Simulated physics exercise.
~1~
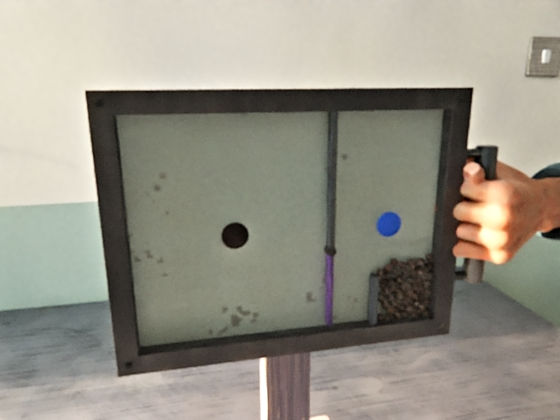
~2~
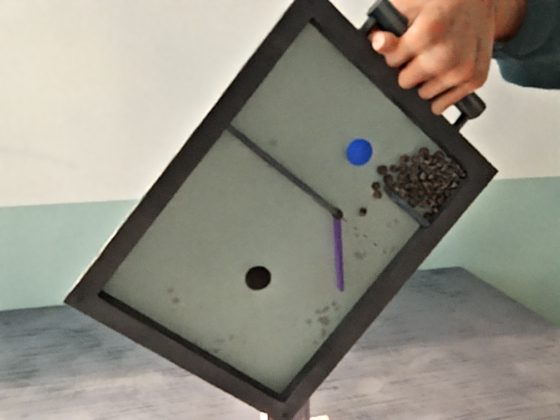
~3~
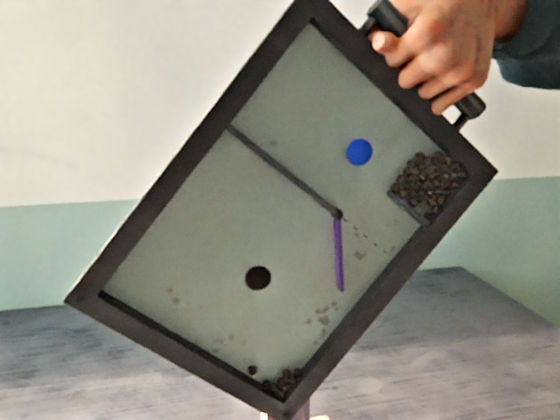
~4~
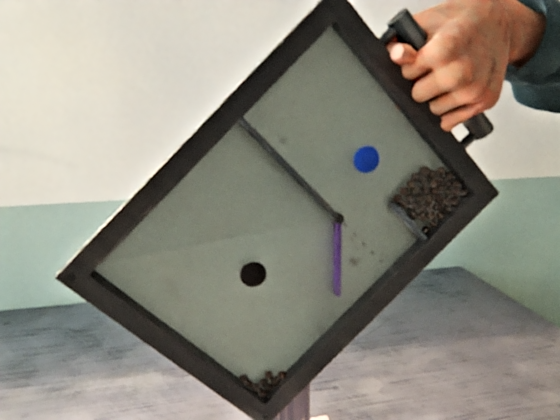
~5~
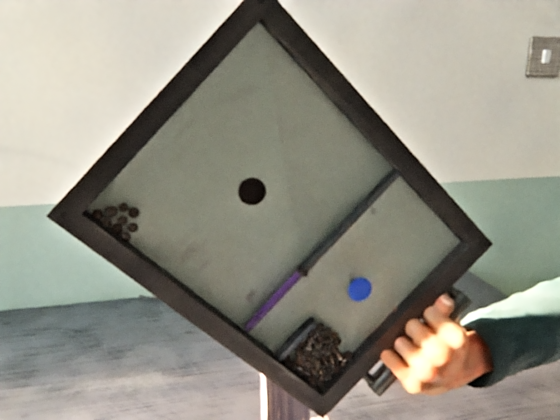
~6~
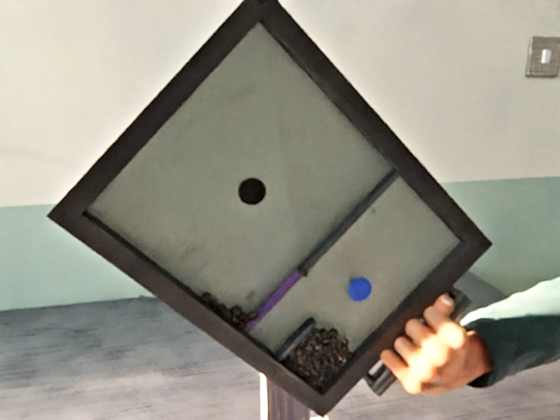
Small dark pellets lie piled in the lower right corner of a flat, framed case, beside a blue dot, while a hand grips the handle on the right. The hand swings the case anticlockwise, and the pellets shift as the purple flap hangs open. Some drop past it to the bottom corner on the black-dot side, while most stay in a pocket near the blue dot. The hand then swings the case back clockwise, well past level, and the flap shuts. The smaller group slides down from the left corner and rests against the closed purple flap, with the larger pile still on the blue side.
